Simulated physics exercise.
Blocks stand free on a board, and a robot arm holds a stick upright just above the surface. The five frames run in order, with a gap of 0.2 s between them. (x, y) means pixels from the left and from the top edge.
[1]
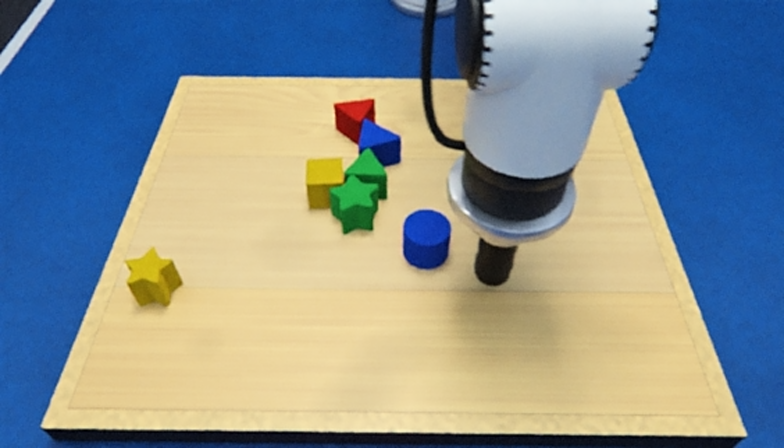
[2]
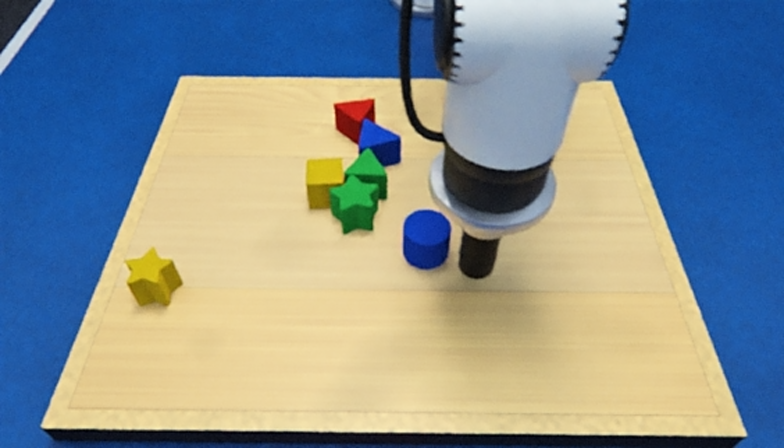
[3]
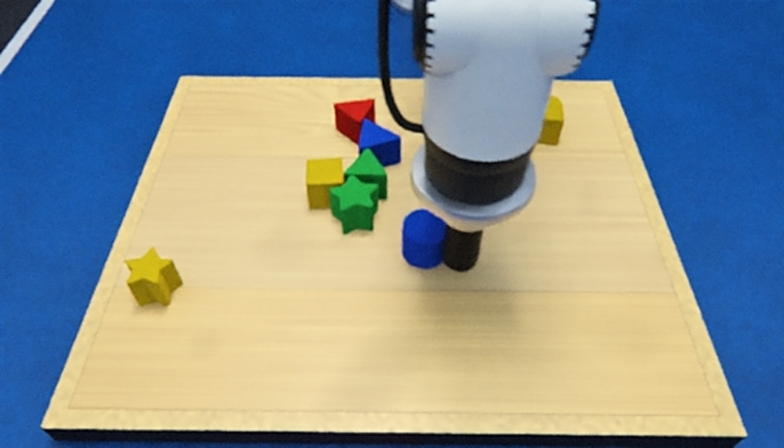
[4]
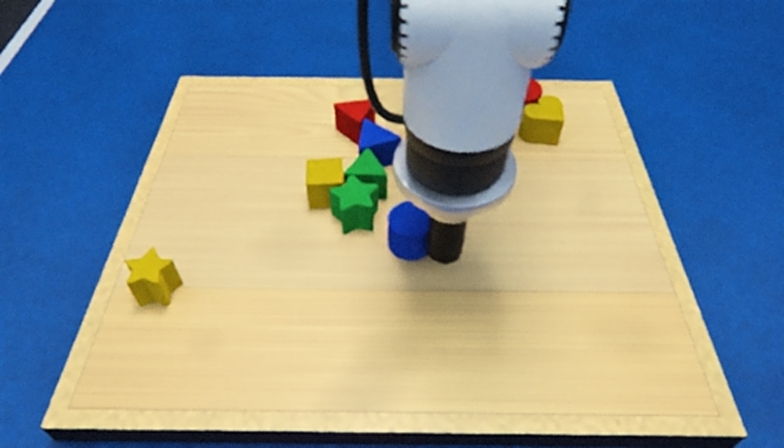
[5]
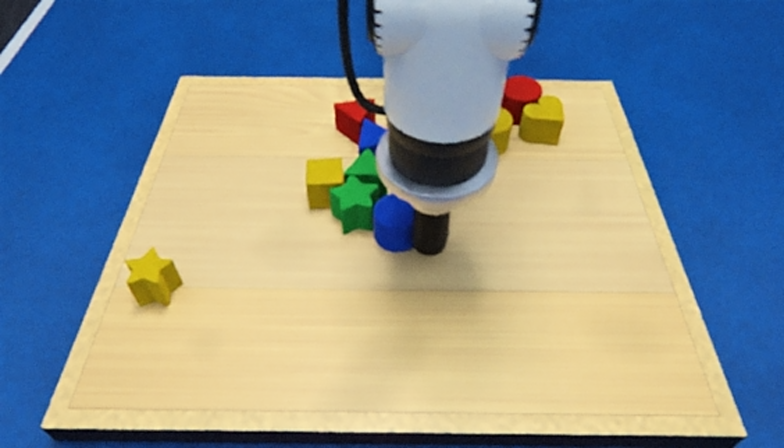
At first, a robot arm holds a dark stick just right of a blue cylinder on a wooden board scattered with coloured blocks. The stick moves left to the cylinder, then pushes it left and slightly away, up close to the green star, while the other blocks stay still.
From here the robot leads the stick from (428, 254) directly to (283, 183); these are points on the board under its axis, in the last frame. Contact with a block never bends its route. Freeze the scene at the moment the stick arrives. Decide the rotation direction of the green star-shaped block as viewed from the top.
It spins anti-clockwise.
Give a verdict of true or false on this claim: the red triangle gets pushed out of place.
That claim is false.
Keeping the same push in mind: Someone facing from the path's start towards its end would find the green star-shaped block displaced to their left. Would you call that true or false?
The statement is correct.
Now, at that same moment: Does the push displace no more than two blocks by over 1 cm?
No
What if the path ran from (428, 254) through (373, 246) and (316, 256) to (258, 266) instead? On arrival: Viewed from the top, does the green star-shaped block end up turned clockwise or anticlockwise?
Viewed from above: Clockwise.
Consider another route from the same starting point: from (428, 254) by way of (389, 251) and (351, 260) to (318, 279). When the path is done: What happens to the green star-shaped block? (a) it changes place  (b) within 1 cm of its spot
Letter a.
The first path, step by step. One third of the way, stick (376, 217); yellow square piece (296, 153), turned 55° clockwise; green star-shaped block (302, 183); blue cylinder (340, 190).
Two thirds of the way, stick (326, 193); yellow square piece (279, 143), turned 100° clockwise; green star-shaped block (247, 174), turned 15° anticlockwise; blue cylinder (288, 171).
At the end, stick (281, 171); yellow square piece (271, 132), turned 120° clockwise; green star-shaped block (204, 176), turned 50° anticlockwise; red triangle not moved; green triangle not moved; blue cylinder (240, 159).
